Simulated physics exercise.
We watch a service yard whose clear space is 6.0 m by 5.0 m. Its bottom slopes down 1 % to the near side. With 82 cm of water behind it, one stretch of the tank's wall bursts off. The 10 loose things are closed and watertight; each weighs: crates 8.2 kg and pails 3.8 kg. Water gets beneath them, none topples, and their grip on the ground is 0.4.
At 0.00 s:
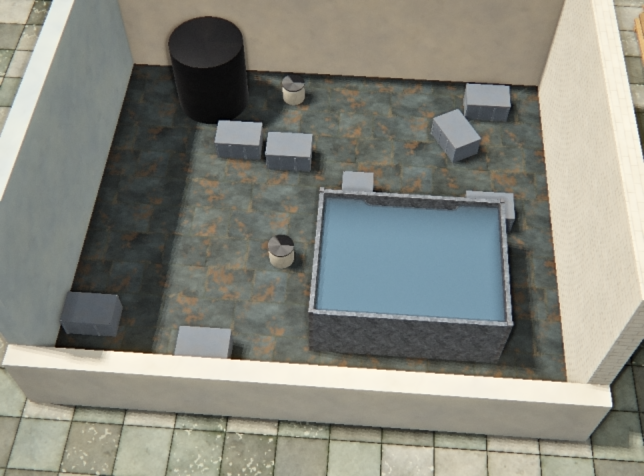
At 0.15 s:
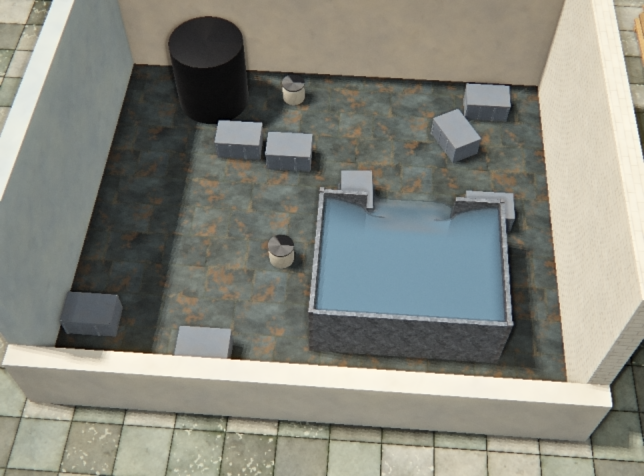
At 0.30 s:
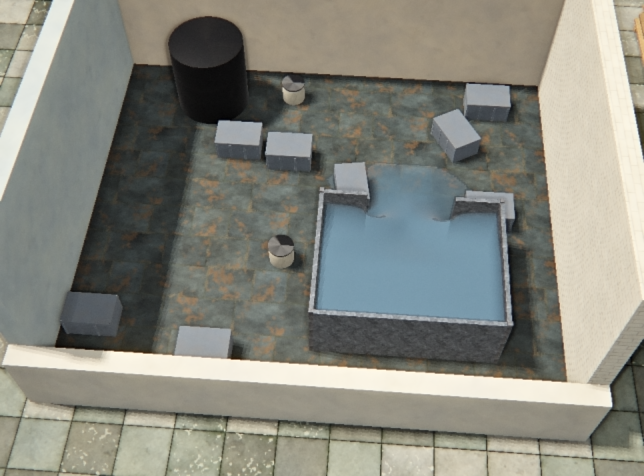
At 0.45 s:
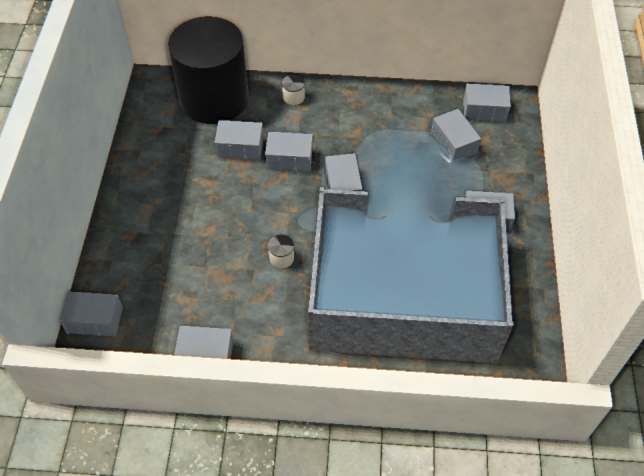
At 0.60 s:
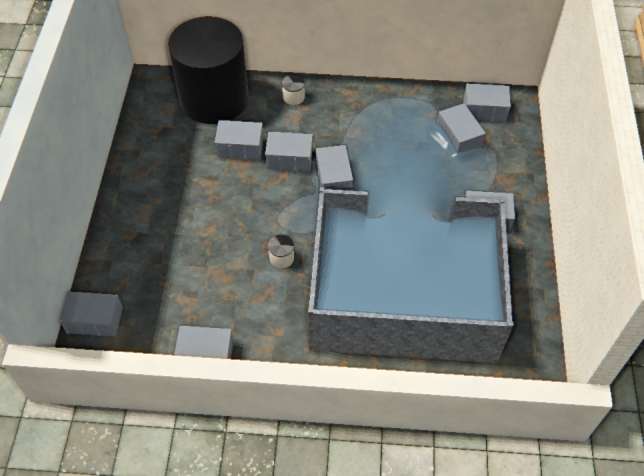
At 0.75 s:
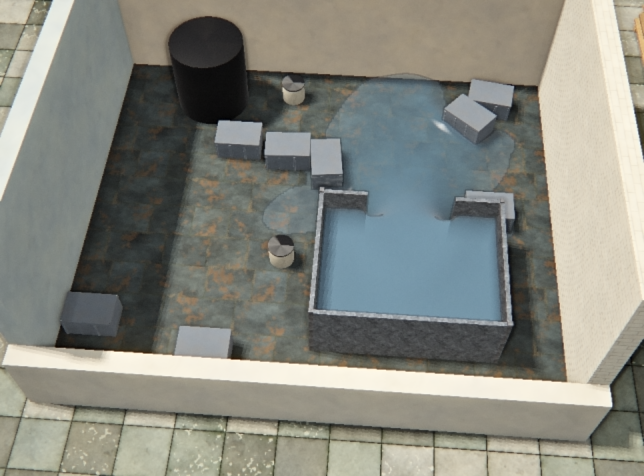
Water burst through the back wall of a stone tank and spread across the walled yard's floor, pushing one gray block up toward two others, then shifting another toward the far right corner.
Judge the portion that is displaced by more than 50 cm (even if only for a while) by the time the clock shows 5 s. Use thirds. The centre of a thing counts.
That comes to at least two thirds.
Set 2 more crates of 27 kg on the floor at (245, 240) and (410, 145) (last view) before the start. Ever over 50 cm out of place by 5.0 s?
In that order: Short of it, past it.
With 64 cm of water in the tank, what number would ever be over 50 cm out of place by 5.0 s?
In that case 6 of them.
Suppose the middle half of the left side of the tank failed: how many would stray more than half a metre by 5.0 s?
Then 6.
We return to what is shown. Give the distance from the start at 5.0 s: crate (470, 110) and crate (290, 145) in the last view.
In turn: 50 cm, 350 cm.
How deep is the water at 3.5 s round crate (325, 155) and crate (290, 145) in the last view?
About 4 and 4 cm.
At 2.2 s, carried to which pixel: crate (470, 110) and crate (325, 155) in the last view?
Near (504, 96) and (297, 145).
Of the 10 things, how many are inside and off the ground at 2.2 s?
I count 4.
After 1.1 s 2 of 10 are over 50 cm from their spots; 1 afloat.
After 2.2 s 3 of 10 are over 50 cm from their spots; 4 afloat.
After 3.5 s 5 of 10 are over 50 cm from their spots; 6 afloat.
After 5.0 s 7 of 10 are over 50 cm from their spots, and 8 have been at some point; 7 afloat.
